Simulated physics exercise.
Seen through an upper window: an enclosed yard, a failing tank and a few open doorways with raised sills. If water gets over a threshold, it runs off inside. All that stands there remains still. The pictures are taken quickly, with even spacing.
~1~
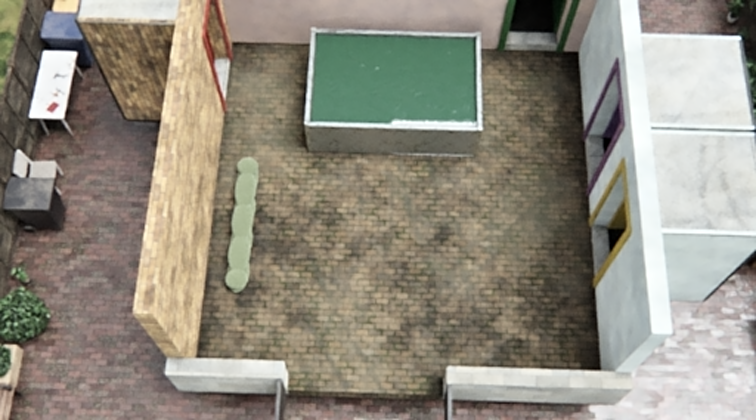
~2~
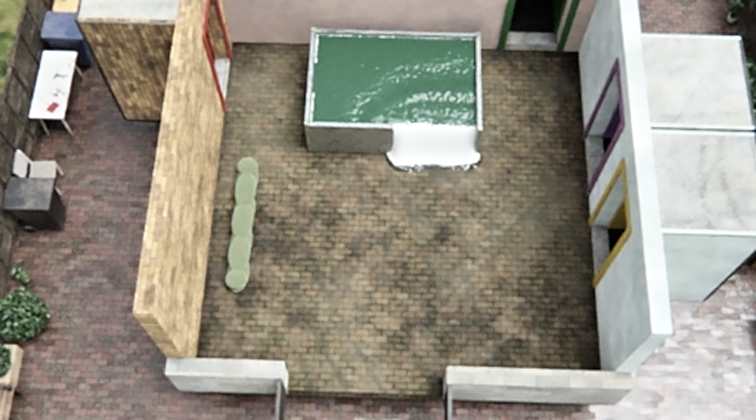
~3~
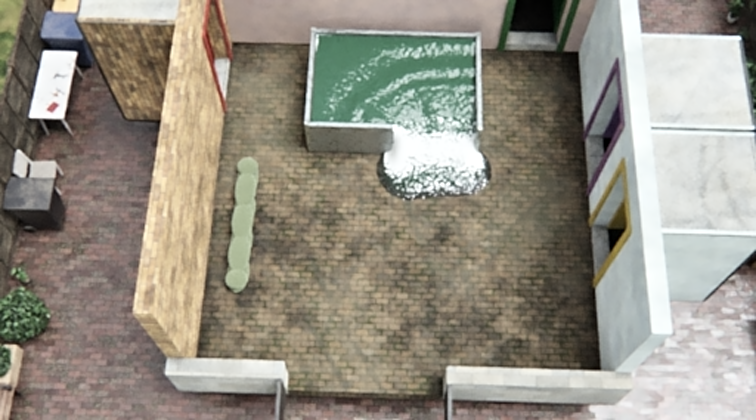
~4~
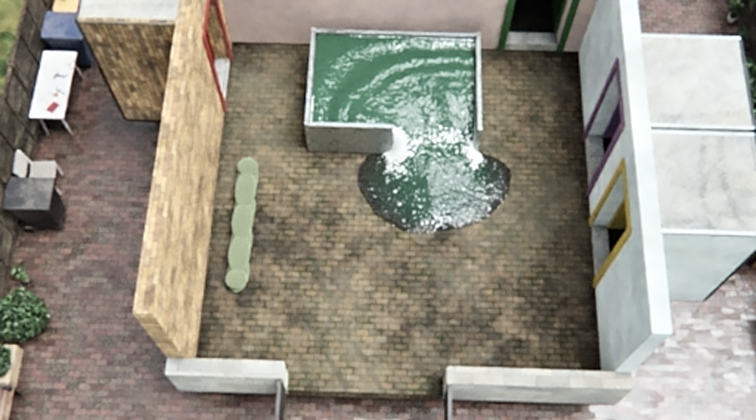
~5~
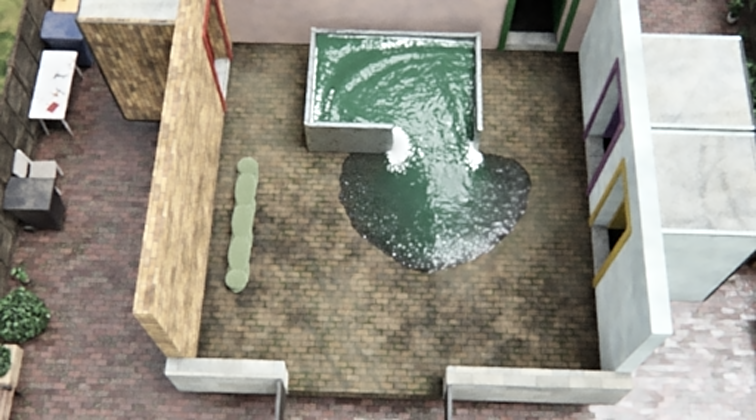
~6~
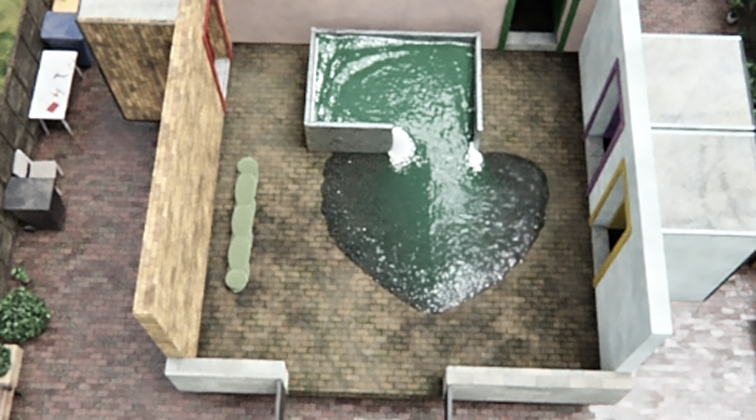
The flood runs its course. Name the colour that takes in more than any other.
Yellow.
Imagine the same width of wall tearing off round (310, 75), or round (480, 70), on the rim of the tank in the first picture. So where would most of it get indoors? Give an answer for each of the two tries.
I'd pick the one in red for the first case and the green-painted one for the second.
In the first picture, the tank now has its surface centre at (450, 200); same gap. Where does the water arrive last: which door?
The answer is the red one.
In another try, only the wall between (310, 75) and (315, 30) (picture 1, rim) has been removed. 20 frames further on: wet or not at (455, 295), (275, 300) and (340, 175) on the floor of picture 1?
Going through them in turn, I'd say spared, spared and sodden.
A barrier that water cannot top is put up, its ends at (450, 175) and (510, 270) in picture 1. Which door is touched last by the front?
That's the door marked red.
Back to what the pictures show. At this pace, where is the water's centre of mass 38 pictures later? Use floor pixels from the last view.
Estimate: (432, 219).
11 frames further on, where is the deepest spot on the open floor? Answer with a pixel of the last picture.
About at (572, 382).
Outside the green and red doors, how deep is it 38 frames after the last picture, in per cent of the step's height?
The first comes to about 10 percent, the second to about 0 percent.
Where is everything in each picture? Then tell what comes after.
Still water in the tank at (394, 81), in the first frame.
The front is at (479, 156), out from the gap at (433, 144), in the second frame.
Water pours out at (433, 144) and has run to (486, 173), in the third frame.
The front is at (412, 228), out from the gap at (433, 145), in the fourth frame.
The front is at (415, 264), out from the gap at (433, 146), in the fifth frame.
Water pours out at (433, 145) and has run to (418, 304), in the sixth frame.
A moment on, water covers 50 % of the floor; green door not reached, yellow door wet at the sill, nothing in, red door not reached, purple door not reached.
Next, water covers 50 % of the floor; green door not reached, yellow door some in, red door not reached, purple door wet at the sill, nothing in.
Then, water covers 60 % of the floor; green door not reached, yellow door some in, red door not reached, purple door wet at the sill, nothing in.
Later, water covers 70 % of the floor; green door wet at the sill, nothing in, yellow door a lot in, red door not reached, purple door wet at the sill, nothing in.
In the end, water covers 90 % of the floor; green door wet at the sill, nothing in, yellow door a lot in, red door wet at the sill, nothing in, purple door wet at the sill, nothing in; the yellow door has let in the most.
